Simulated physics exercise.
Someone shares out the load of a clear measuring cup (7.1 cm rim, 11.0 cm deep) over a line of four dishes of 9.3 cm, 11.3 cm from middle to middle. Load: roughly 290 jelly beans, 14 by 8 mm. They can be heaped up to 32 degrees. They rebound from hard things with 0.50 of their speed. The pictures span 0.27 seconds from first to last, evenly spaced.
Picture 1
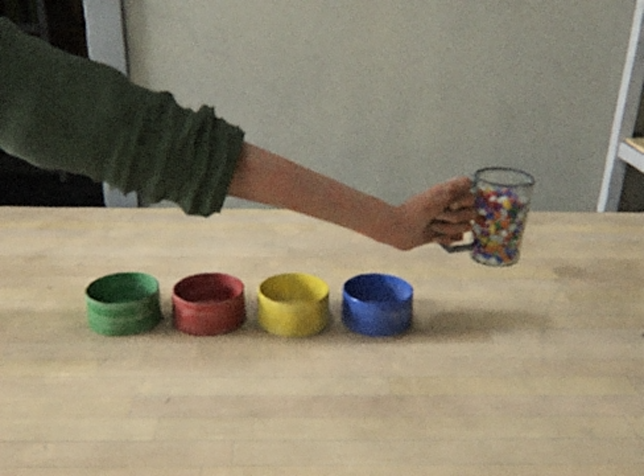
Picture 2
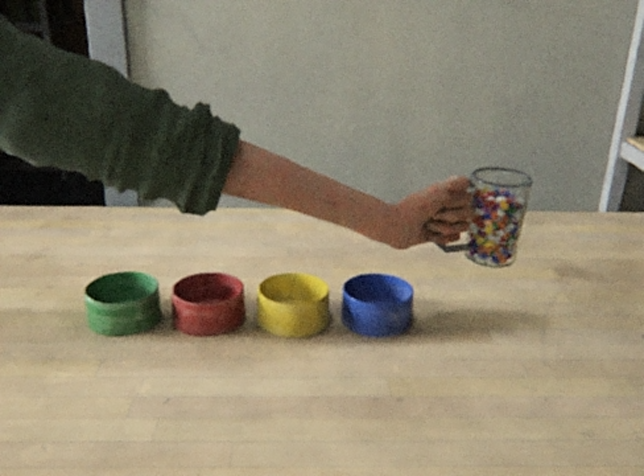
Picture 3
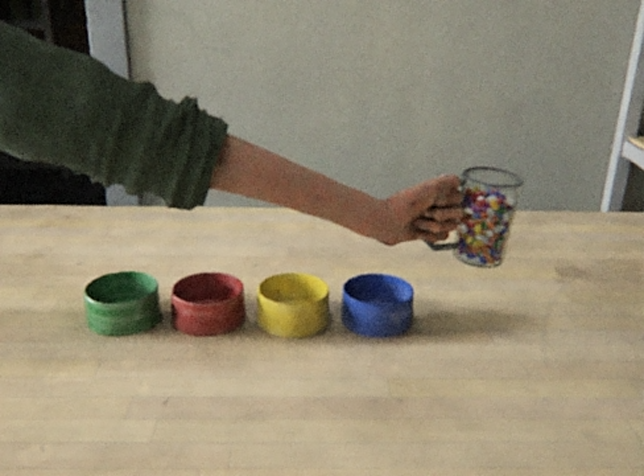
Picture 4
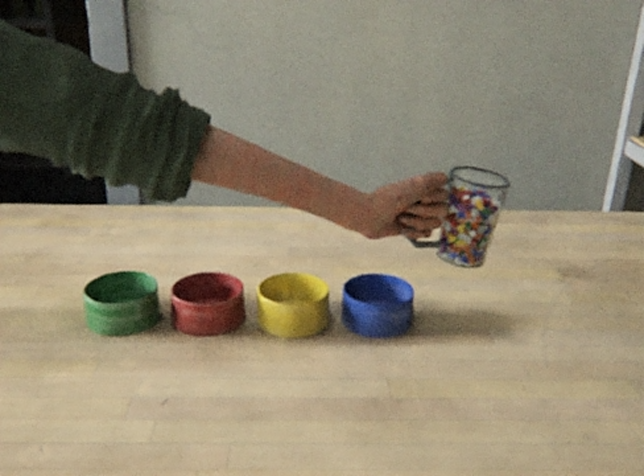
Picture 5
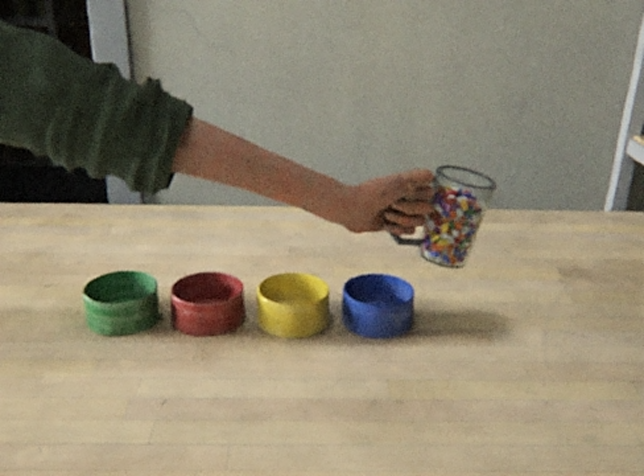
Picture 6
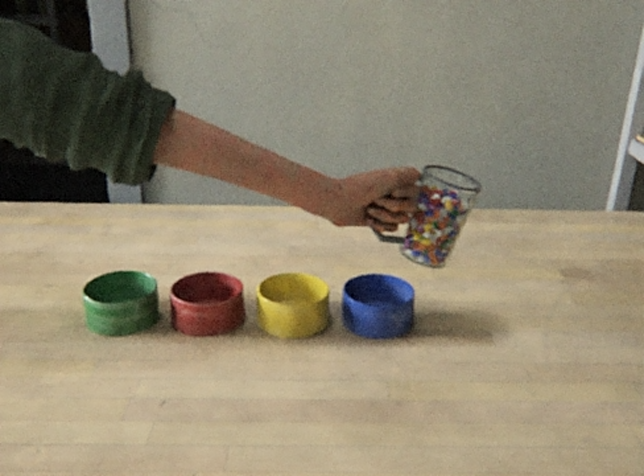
On a light wooden tabletop, four small dishes sit in a row, green, red, yellow and blue from left to right, while a hand holds a clear cup of colourful pieces upright beyond the blue one. The sleeved arm draws the cup a short way left, gradually tilting it slightly.
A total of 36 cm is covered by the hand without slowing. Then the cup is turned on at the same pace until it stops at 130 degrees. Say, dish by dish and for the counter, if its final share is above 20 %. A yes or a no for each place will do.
Red - no; blue - no; green - no; yellow - yes; counter - yes.
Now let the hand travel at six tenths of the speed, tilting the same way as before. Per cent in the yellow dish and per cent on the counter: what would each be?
Yellow 70, counter 30.
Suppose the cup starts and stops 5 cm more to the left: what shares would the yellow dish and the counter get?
Then the yellow dish would get 0 and the counter 20.
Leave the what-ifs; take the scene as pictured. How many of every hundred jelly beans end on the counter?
Roughly 30 in a hundred.
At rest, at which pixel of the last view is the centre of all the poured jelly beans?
Est. centre at rest: (283, 307) px.
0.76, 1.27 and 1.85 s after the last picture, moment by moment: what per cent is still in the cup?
In turn: 100 %, 90 %, 0 %.
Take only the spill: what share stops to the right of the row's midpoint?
That works out to close to 50 per cent.
Then, 0.76 s after the last picture, tilt 68 degrees; cup holds 100 %.
Then, 1.27 s after the last picture, tilt 104 degrees; cup holds 90 %, yellow 10 %.
Then, 1.85 s after the last picture, tilt 130 degrees; cup holds 0 %, yellow 70 %.
In the end, red 0 %, blue 0 %, green 0 %, yellow 70 %, counter 30 %.
